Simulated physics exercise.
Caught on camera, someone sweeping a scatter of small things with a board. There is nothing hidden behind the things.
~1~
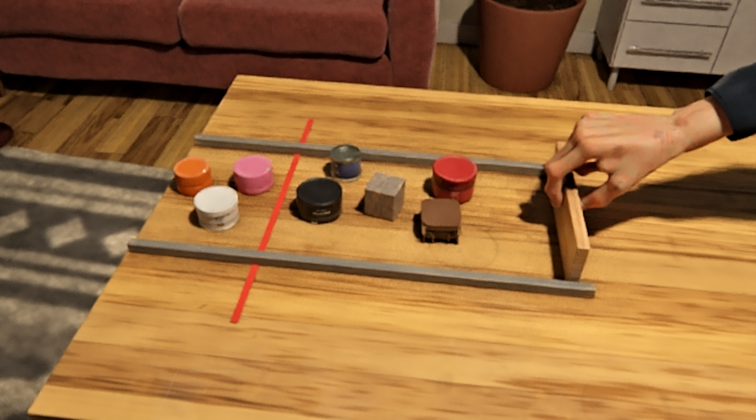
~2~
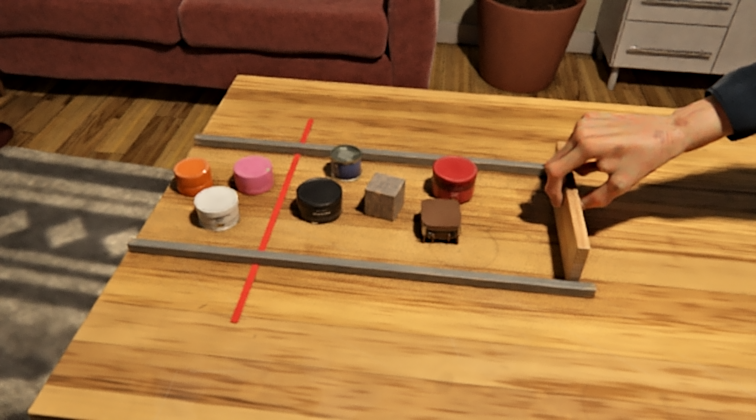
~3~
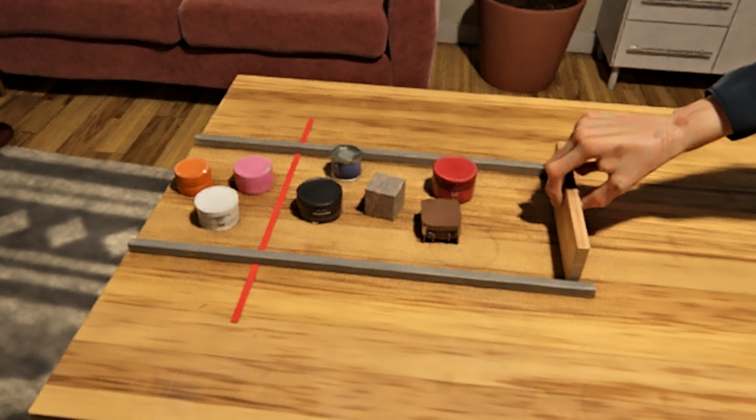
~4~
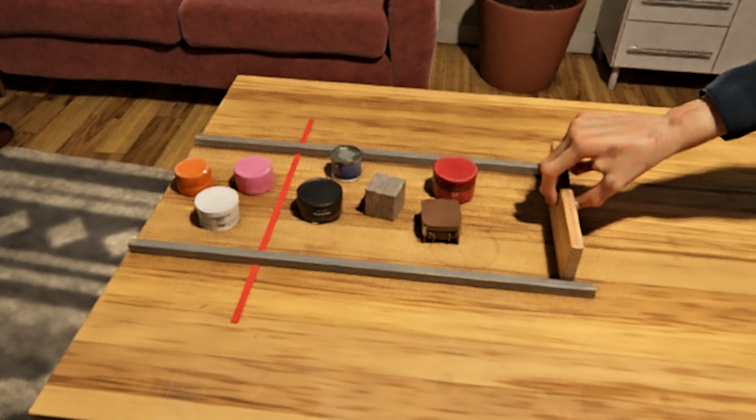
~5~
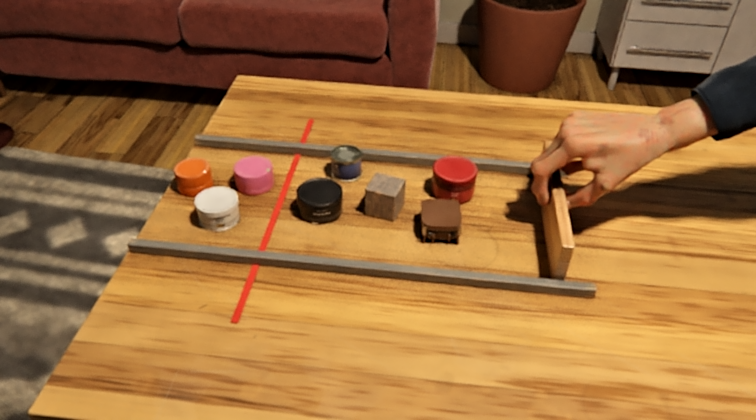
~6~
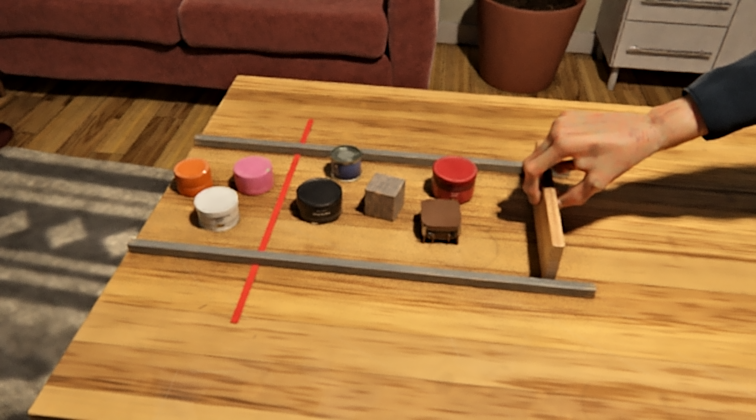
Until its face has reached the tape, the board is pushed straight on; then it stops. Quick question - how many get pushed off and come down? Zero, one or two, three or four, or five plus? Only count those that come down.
Missing: None.
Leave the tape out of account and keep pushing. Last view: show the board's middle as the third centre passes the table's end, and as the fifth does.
I'd put the first at about (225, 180) and the next at about (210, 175).
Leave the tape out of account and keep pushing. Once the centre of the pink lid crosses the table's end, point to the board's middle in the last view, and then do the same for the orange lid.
The middle is at (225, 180) when it's the pink lid, and at (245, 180) when it's the orange lid.
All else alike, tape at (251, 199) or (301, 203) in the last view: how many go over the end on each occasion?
Per try: 1; 0.
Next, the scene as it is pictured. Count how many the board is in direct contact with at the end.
It's 2.
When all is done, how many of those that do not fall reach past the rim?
You'd get 0.
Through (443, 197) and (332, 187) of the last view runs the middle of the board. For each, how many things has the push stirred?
At the first point the count is 2, at the second it's 5.
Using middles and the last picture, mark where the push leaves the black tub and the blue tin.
The black tub settles near (214, 205); as for the blue tin, near (250, 150).
Soon after, none off yet; orange lid at rest near (194, 177); white pot at rest near (218, 209); pink lid at rest near (254, 176).
In the end, the number that fall off is zero.
